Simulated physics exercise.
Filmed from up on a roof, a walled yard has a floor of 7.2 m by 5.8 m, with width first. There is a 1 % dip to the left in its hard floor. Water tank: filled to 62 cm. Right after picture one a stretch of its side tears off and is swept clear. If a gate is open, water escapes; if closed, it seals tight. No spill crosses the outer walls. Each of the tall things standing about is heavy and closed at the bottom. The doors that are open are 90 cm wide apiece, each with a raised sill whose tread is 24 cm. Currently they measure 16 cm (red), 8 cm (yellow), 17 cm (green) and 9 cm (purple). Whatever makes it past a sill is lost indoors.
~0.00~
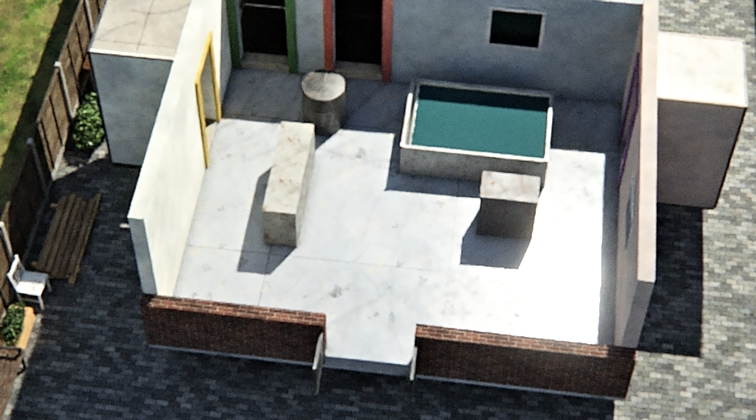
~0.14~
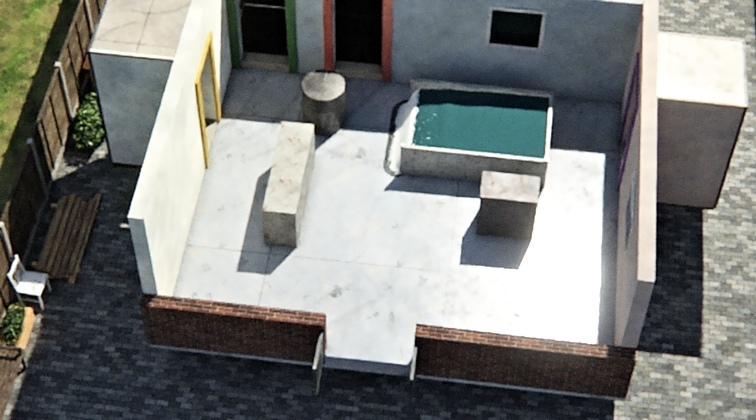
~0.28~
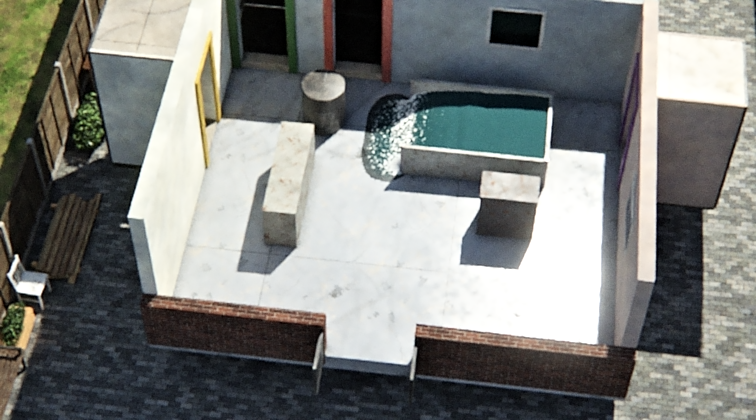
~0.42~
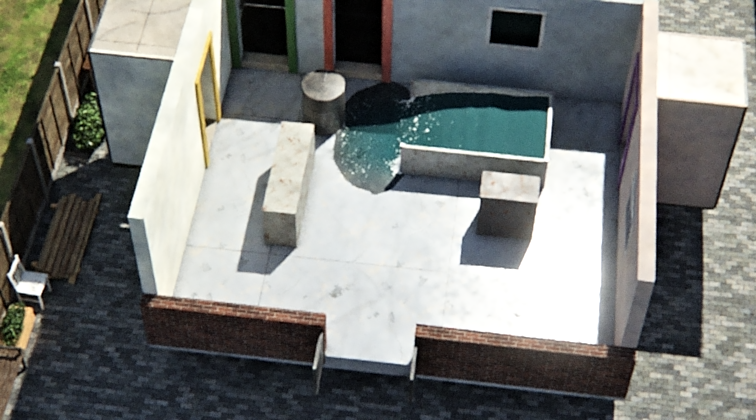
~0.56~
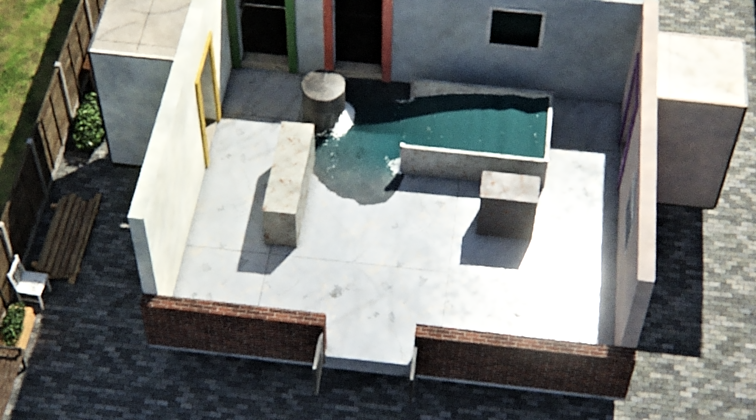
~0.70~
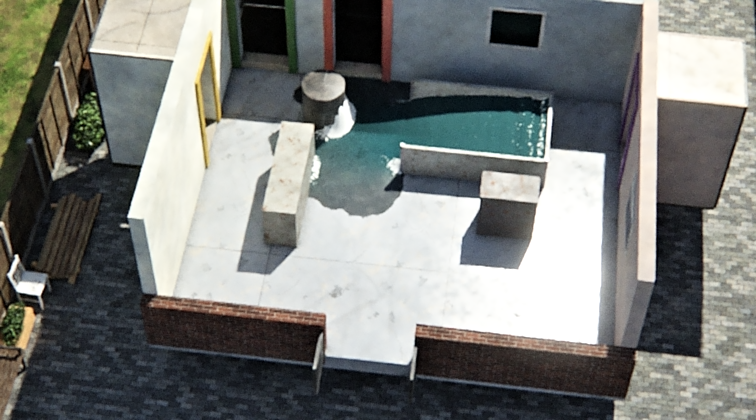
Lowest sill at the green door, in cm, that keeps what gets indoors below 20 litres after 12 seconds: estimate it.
My estimate is 17.5 cm.
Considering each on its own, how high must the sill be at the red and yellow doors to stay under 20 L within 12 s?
You'd want about 27 centimetres at red and about 21 centimetres at yellow.
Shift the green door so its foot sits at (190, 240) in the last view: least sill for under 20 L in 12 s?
Roughly 7.0 cm.
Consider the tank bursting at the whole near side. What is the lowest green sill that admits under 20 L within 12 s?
Near 7.0 cm.
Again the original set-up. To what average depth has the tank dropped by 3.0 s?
Close to 15 cm deep on average.
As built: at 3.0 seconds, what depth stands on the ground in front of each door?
In cm - red: 23, yellow: 21, green: 15, purple: 0.
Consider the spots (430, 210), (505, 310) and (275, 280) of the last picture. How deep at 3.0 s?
Close to 0, 0 and 1 cm deep.
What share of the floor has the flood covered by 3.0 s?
Roughly 45 percent of the floor.
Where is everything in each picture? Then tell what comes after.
In the first frame, still water, 62 cm deep, in the water tank at (478, 122); the green door at (262, 31) is dry.
In the second frame, water pours out at (409, 131) and has run 0.3 m, to (389, 168); about 8 cm deep outside, 62 cm at the back.
In the third frame, the gap is at (409, 132), the front 0.7 m out at (367, 161); the back of the water tank holds 62 cm.
In the fourth frame, the front is at (338, 147), 1.2 m from the gap at (409, 133); 2.3 m2 of floor is wet, 62 cm left at the back.
In the fifth frame, the gap is at (409, 133), the front 1.8 m out at a hidden place; the back of the water tank holds 61 cm.
In the sixth frame, the front is at a hidden place, 2.4 m from the gap at (409, 133); 4.5 m2 of floor is wet, 54 cm left at the back; the green door at (262, 31), 3.1 m from the gap, is still 0.9 m from the nearest water.
After 1.4 s water covers 20 % of the floor, deepest (42 cm) near (349, 123); 7 cm at the green door, 0 litres in over its 17 cm sill.
After 3.0 s water covers 45 % of the floor, deepest (29 cm) near (232, 67); 15 cm at the green door, 3 litres in over its 17 cm sill.
After 12.0 s water covers 95 % of the floor, deepest (9 cm) near (168, 316); 6 cm at the green door, 21 litres in over its 17 cm sill.
At the green door as built, the water arrived by 1.1 s and peaked near 21 cm at 4.4 s.
With a sill of 15 cm, 32 litres would have come in within the 12 s; with 20.5 cm, 8 litres. So under 20 litres takes about 17.5 cm.
